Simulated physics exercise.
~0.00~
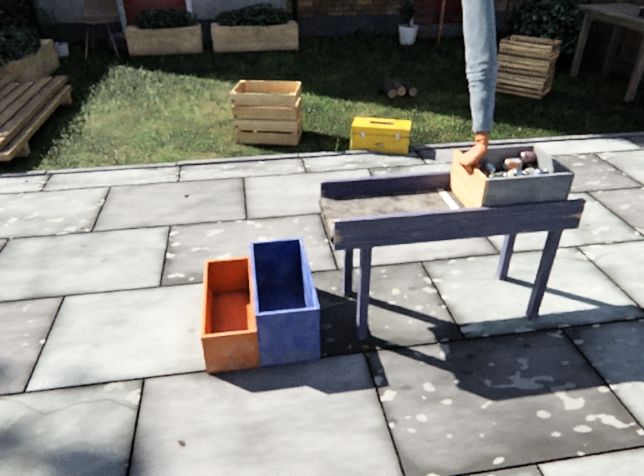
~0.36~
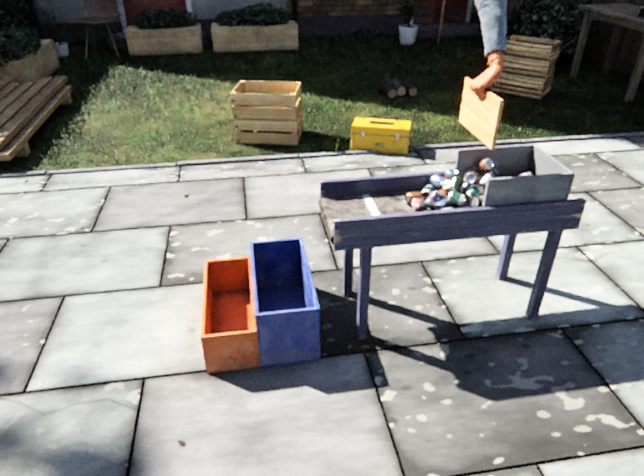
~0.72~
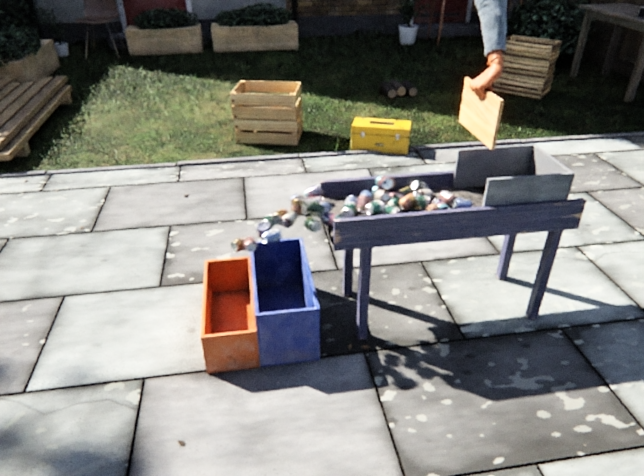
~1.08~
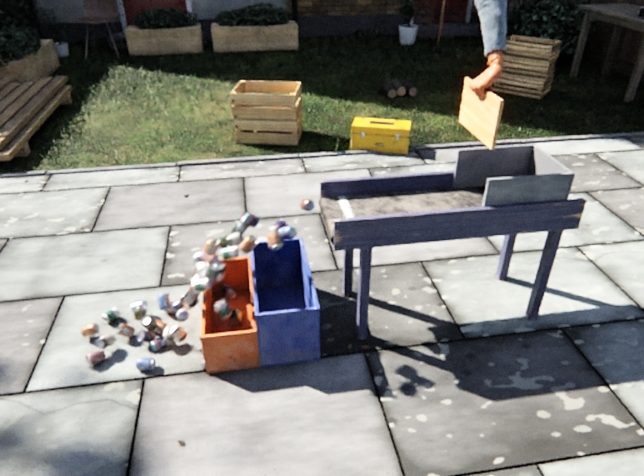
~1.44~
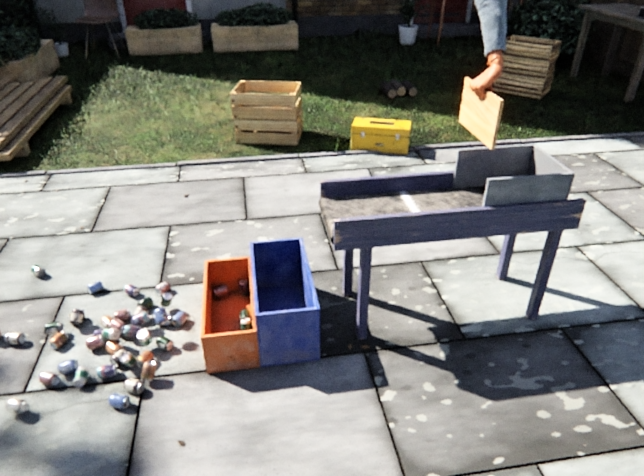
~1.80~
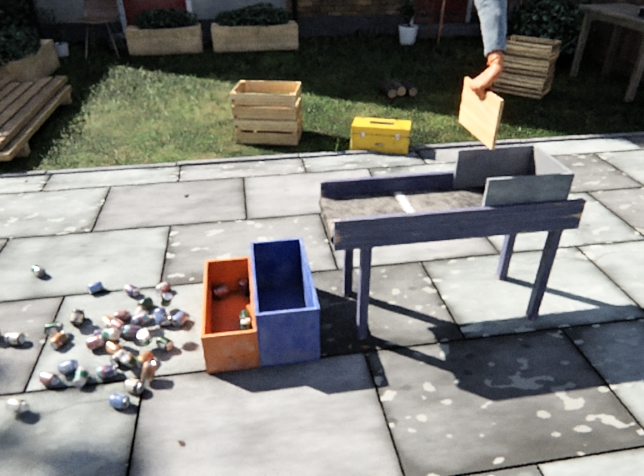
Small cans spill from a grey pen as a hand lifts its wooden gate, ride left along a raised belt and fly off its end over a blue tub, a few landing in the orange tub while most scatter across the paving beyond and come to rest.
